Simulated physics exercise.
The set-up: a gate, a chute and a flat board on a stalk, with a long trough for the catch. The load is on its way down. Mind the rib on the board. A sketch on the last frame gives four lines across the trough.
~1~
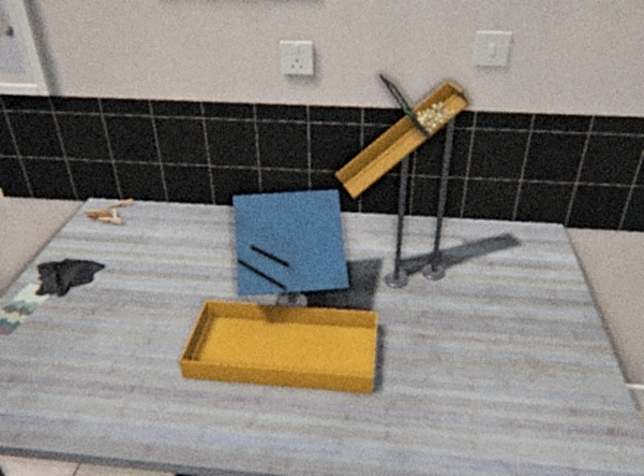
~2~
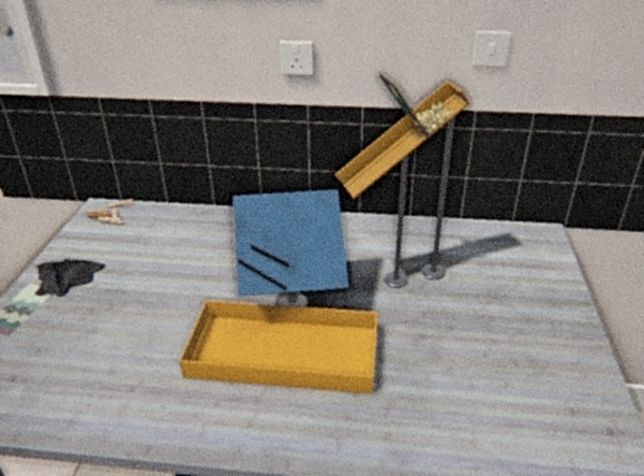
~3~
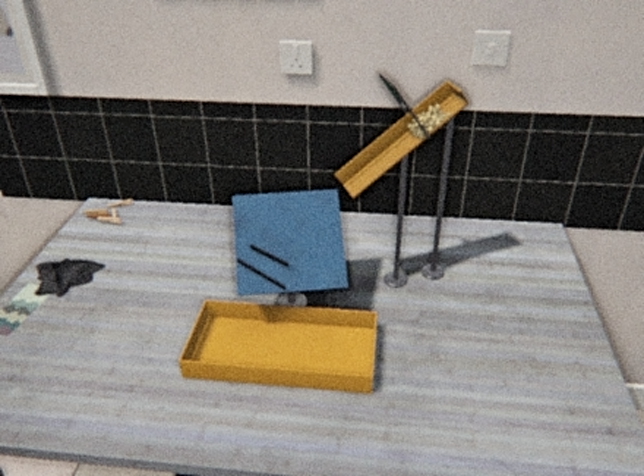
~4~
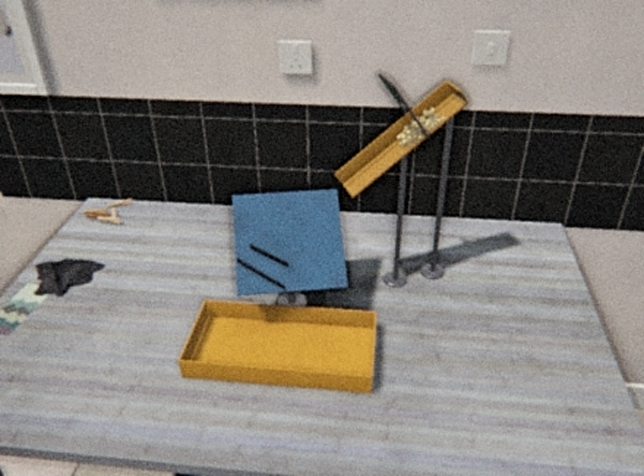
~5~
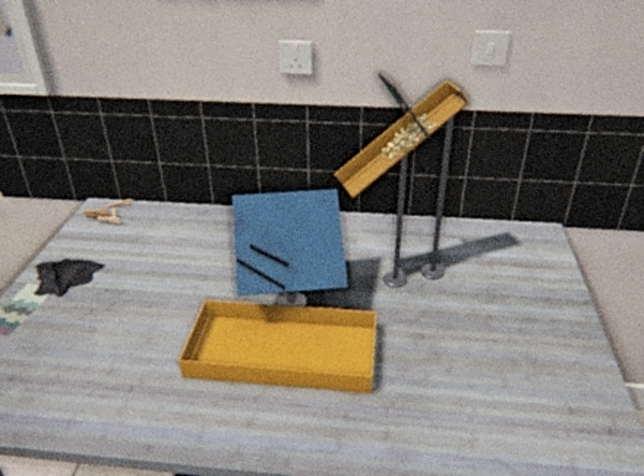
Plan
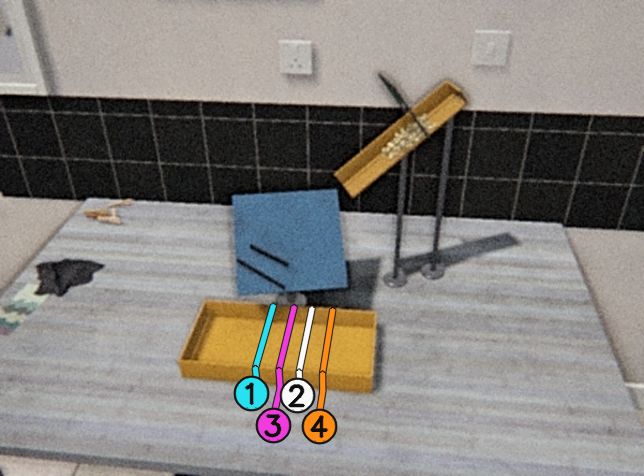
Soya beans slid down and to the left along a raised, tilted yellow chute, spreading out as they went, while the blue board and the empty yellow trough below stayed still.
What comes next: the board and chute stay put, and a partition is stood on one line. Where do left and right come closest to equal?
Line 2 does it best.
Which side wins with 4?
More lands on the left.
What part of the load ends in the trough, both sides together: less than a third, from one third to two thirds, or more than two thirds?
More than two thirds.
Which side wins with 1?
More lands on the right.
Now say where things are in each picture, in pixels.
In the first frame, load behind the gate near (431, 117), soya beans; lip of the chute near (349, 192), sloping fairly steeply.
In the second frame, middle of the board near (290, 241), tilted fairly steeply; middle of its low edge near (294, 292); of its high edge near (286, 193).
In the third frame, front corners of the trough near (179, 361) and (372, 377), empty; front of the load near (414, 134).
In the fourth frame, middle of the load near (418, 127); its front near (400, 144), close to a quarter of the way to the lip; rib from (237, 258) to (285, 287); rib from (250, 244) to (288, 263).
In the fifth frame, middle of the load near (412, 137); its front near (384, 157), close to half of the way to the lip.
On the marked copy, line 1 crosses the front rim at (255, 367); line 2 crosses the front rim at (299, 370); line 3 crosses the front rim at (279, 369); line 4 crosses the front rim at (322, 372).
If 1 is chosen, of what is caught, only a few on the left of the divider, all but a few on the right.
If 2 is chosen, of what is caught, close to two thirds on the left of the divider, close to a third on the right.
If 3 is chosen, of what is caught, a small share on the left of the divider, all but a few on the right.
If 4 is chosen, of what is caught, the whole lot on the left of the divider, none at all on the right.
